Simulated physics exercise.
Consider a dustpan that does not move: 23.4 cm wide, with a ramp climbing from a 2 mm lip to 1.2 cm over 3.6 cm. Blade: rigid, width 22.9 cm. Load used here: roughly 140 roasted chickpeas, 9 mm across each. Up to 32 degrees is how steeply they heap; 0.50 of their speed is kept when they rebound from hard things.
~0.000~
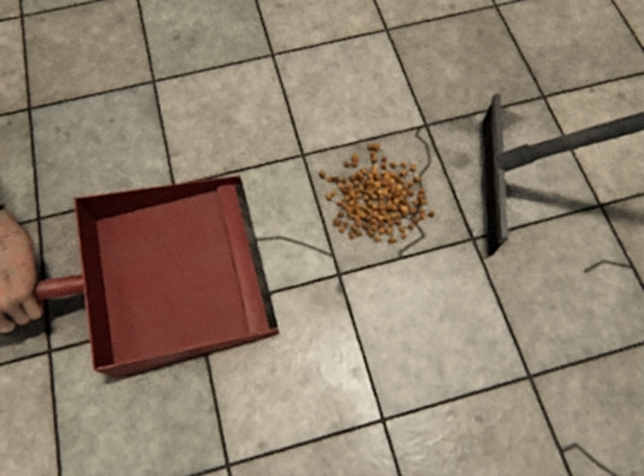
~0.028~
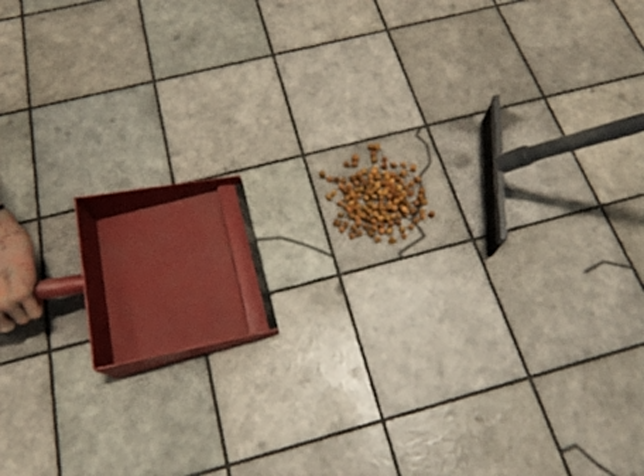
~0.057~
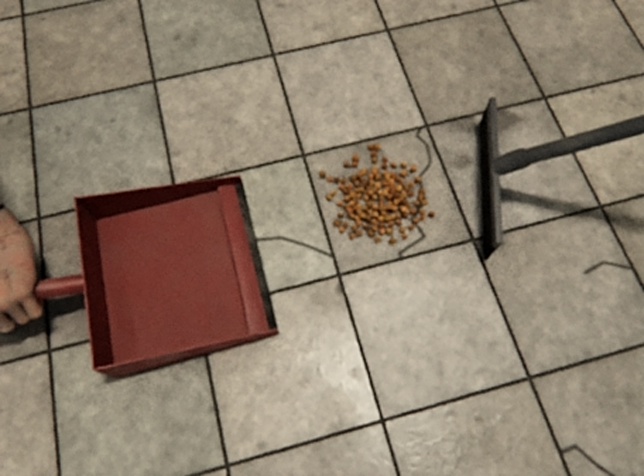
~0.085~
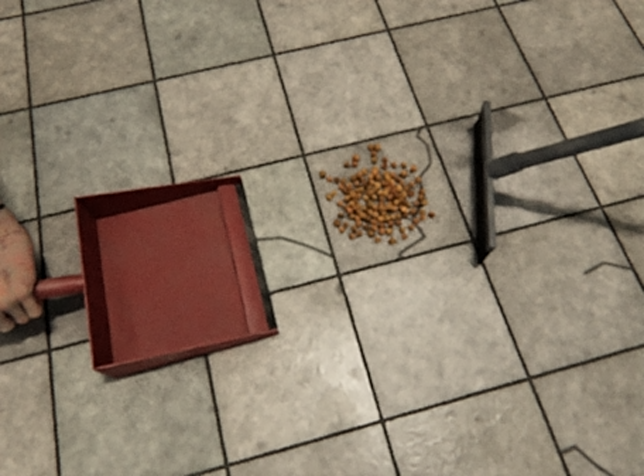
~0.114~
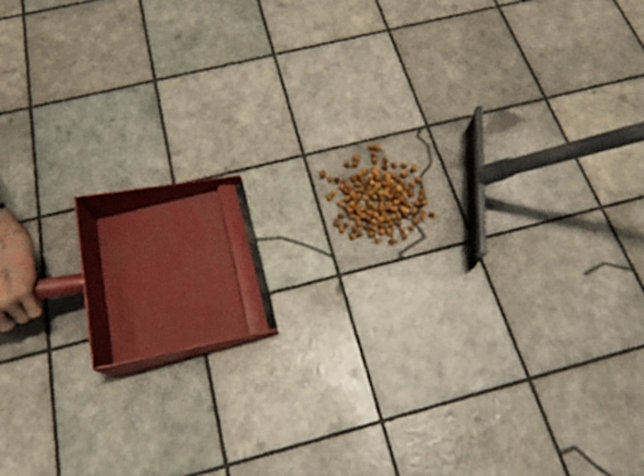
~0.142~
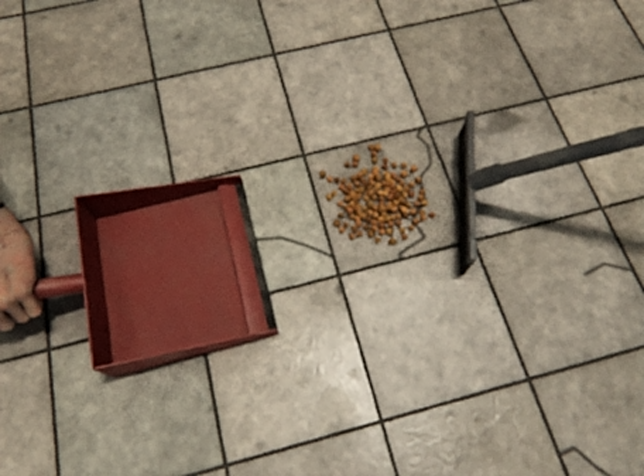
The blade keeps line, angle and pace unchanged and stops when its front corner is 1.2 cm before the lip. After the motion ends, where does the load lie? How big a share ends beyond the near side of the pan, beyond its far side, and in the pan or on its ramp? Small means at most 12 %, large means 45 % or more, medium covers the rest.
Shares: Past the pan's near side - small; past the pan's far side - small; in the pan or on its ramp - small.
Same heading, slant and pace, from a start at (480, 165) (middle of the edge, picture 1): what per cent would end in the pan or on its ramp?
Roughly 0 percent, ramp included.
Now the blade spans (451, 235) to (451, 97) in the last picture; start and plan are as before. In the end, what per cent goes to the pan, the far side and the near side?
That ends as pan 20, far 50, and near 0.
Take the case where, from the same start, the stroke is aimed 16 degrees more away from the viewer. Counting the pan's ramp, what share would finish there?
Result: Close to 0 %, ramp counted.
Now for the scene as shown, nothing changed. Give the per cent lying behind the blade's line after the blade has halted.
Something like 30 per cent, roughly.
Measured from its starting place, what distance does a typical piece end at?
Roughly 14 cm.
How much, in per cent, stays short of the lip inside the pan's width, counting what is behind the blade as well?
Around 100 in a hundred.
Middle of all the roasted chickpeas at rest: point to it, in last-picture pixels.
Somewhere near (291, 213) in the last picture.
Then, at 0.38 s, middle of the blade 18 cm from the lip; 0 % over the lip, far side 0 %, near side 0 %.
After 0.54 s, middle of the blade 9 cm from the lip; 0 % over the lip, far side 0 %, near side 0 %.
After 0.82 s, middle of the blade 5 cm from the lip; 0 % over the lip, far side 0 %, near side 0 %.
At rest (1.2 s), near side 0 %, far side 0 %, pan 0 %, in front of the lip or behind the blade 100 %.
